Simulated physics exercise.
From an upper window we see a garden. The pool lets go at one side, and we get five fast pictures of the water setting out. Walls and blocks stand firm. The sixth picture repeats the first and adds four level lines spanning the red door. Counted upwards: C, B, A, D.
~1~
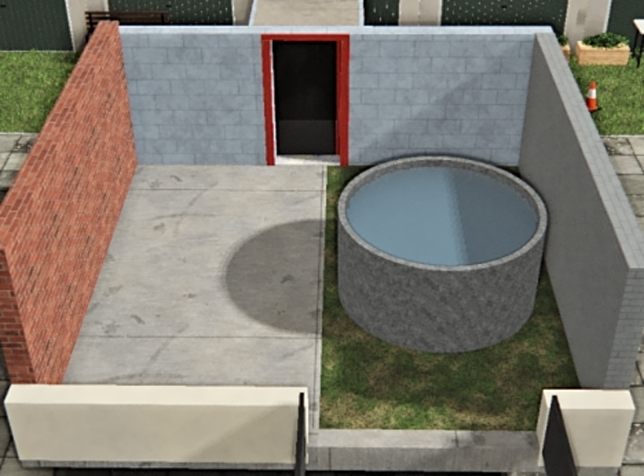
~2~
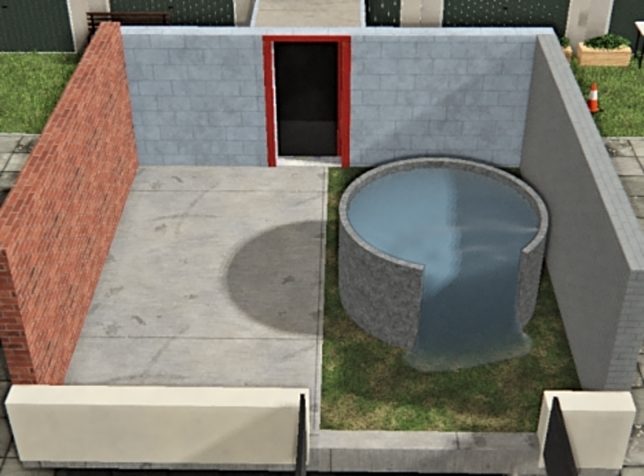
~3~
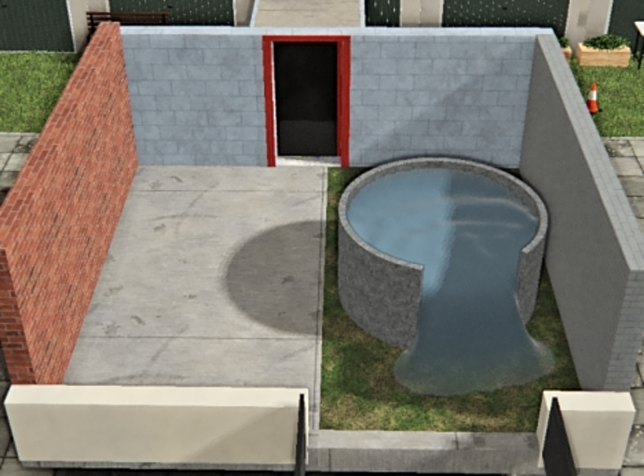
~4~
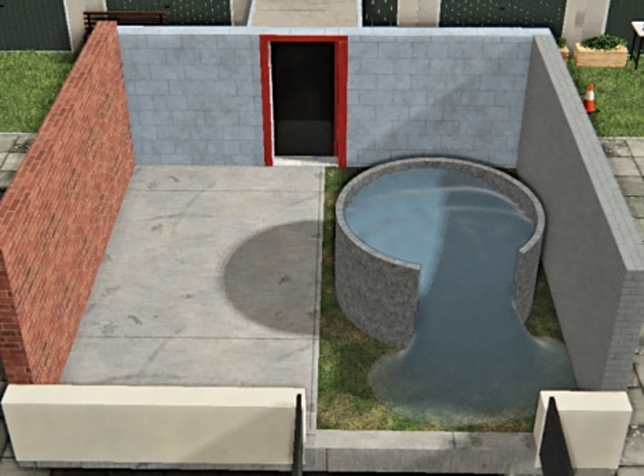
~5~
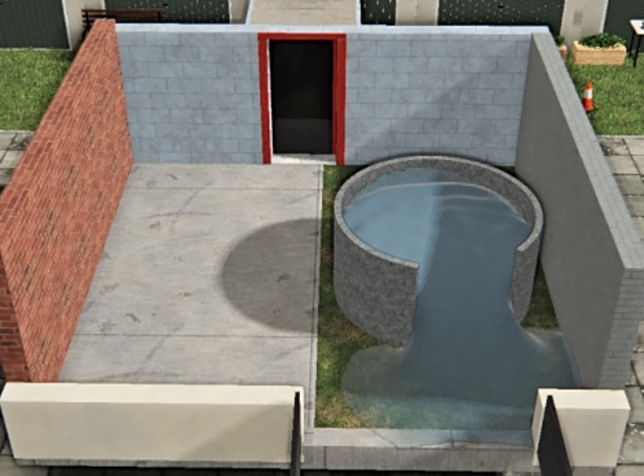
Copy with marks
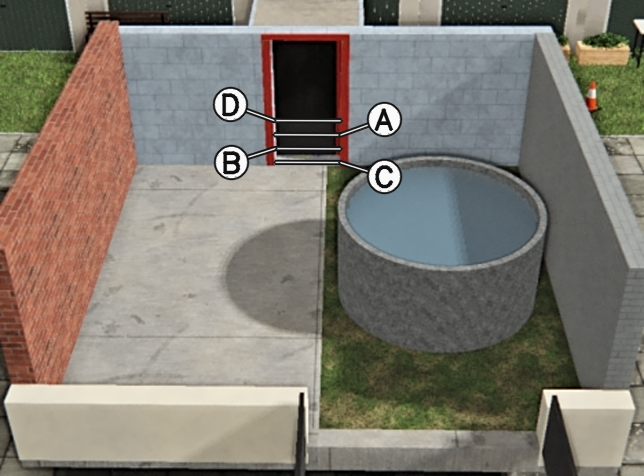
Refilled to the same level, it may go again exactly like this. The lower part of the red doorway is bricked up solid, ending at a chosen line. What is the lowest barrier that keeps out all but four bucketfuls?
Go for C.
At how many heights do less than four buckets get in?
All of the four.
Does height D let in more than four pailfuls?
No, not at all.
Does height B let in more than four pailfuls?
No.
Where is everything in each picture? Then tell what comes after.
In the first frame, water in the pool at rest, its middle at (441, 215); foot of the red doorway at (308, 165); open gate at (425, 385).
In the second frame, 2 % of the ground under water, visible out to (414, 362).
In the third frame, 4 % of the ground under water, visible out to (540, 361).
In the fourth frame, 9 % of the ground under water, visible out to (569, 356).
In the fifth frame, 14 % of the ground under water, visible out to (575, 354).
In white, A at (307, 134); B at (307, 148); C at (308, 162); D at (307, 120); from the bottom up C, B, A, D.
For height A, nothing gets over.
For height B, nothing gets over.
For height C, nothing gets over.
For height D, nothing gets over.
